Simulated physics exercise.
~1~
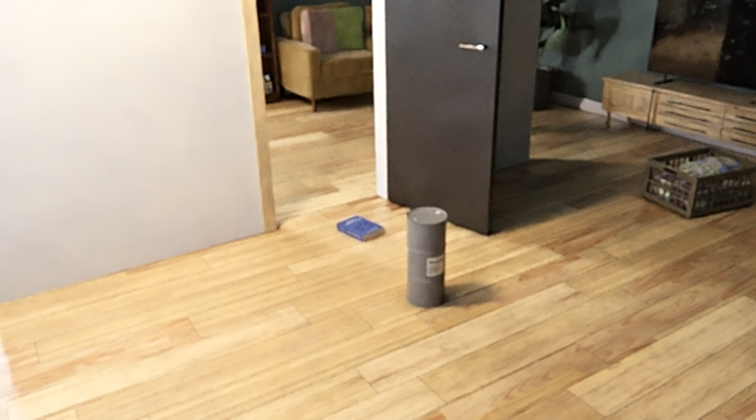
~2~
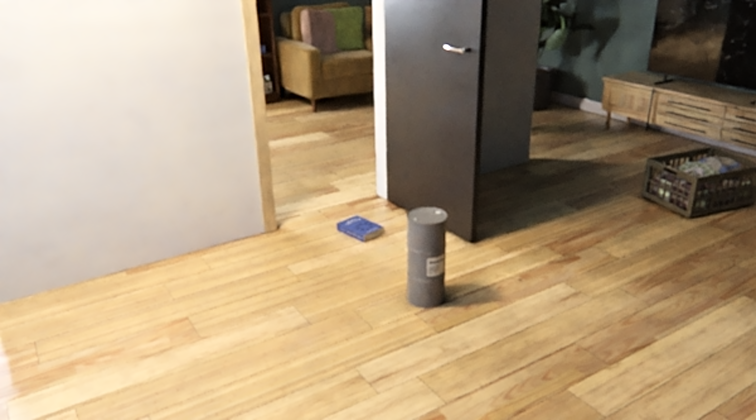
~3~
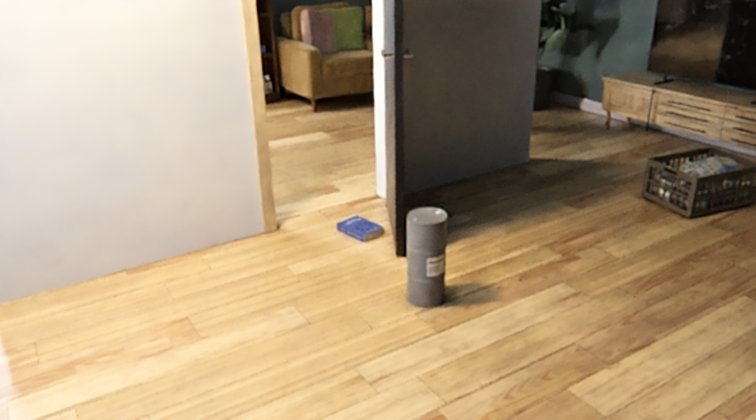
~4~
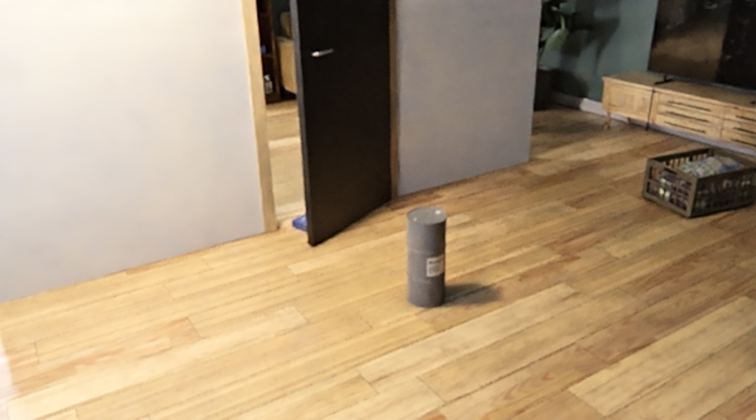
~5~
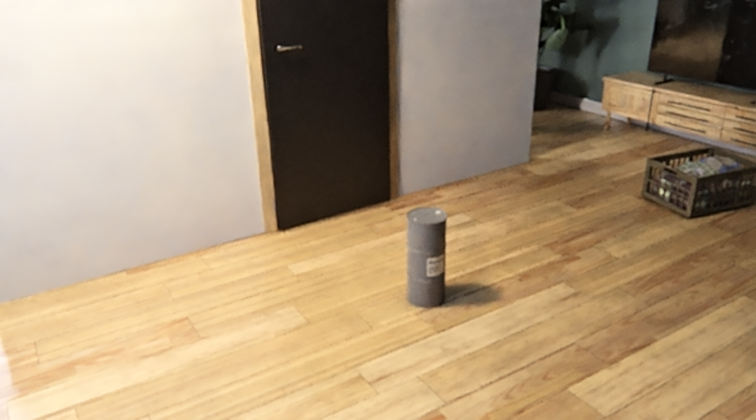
The video shows an open black door swinging leftward past a standing grey canister on a wooden floor, while a blue book near the doorway shifts left and disappears behind it. The door ends fully shut, with the canister still in place and the book out of sight.
